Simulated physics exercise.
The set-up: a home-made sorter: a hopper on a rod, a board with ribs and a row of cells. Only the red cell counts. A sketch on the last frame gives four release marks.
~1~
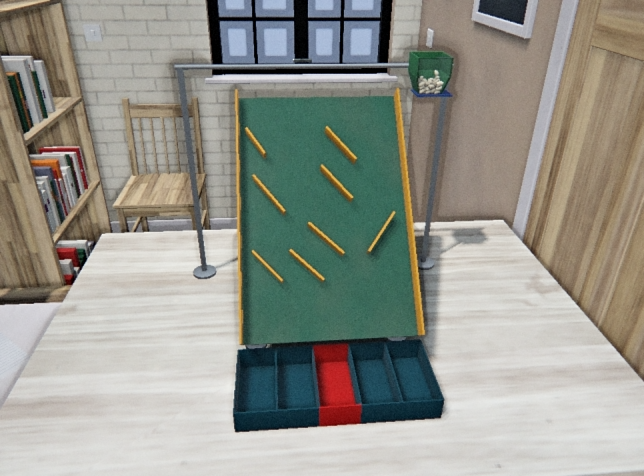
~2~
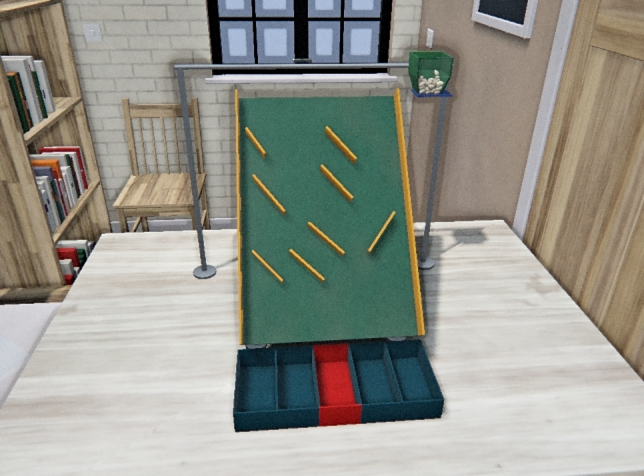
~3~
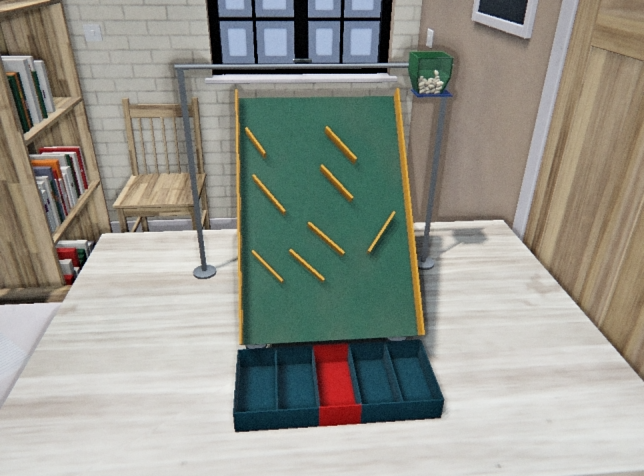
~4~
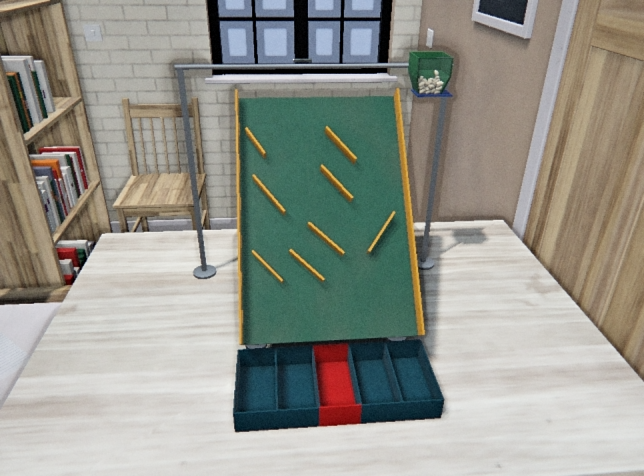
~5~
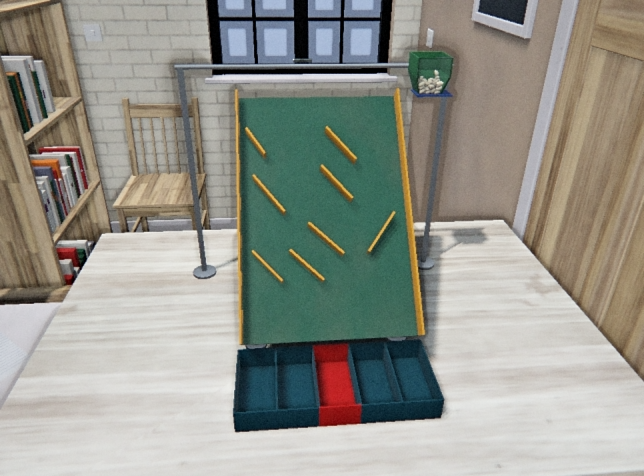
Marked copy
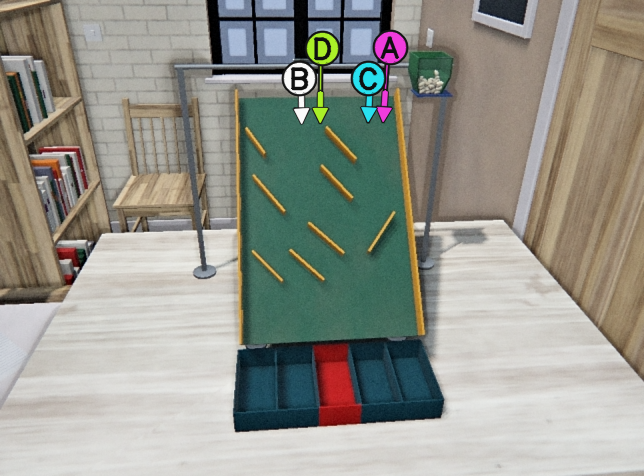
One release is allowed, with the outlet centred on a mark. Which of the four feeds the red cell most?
The answer is mark C.
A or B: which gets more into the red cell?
A it is.
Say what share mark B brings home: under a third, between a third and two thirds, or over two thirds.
Under a third.
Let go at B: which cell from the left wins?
It is the fourth one.
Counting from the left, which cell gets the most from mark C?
The third.
On the marked copy, mark A meets the board at (383, 116); mark B meets the board at (301, 118); mark C meets the board at (368, 116); mark D meets the board at (320, 117).
For mark A, about half in the red cell, about half in other cells, a stray few outside the box.
For mark B, a small part in the red cell, most in other cells.
For mark C, about two thirds in the red cell, about a quarter in other cells, a small part outside the box.
For mark D, about a third in the red cell, about two thirds in other cells.
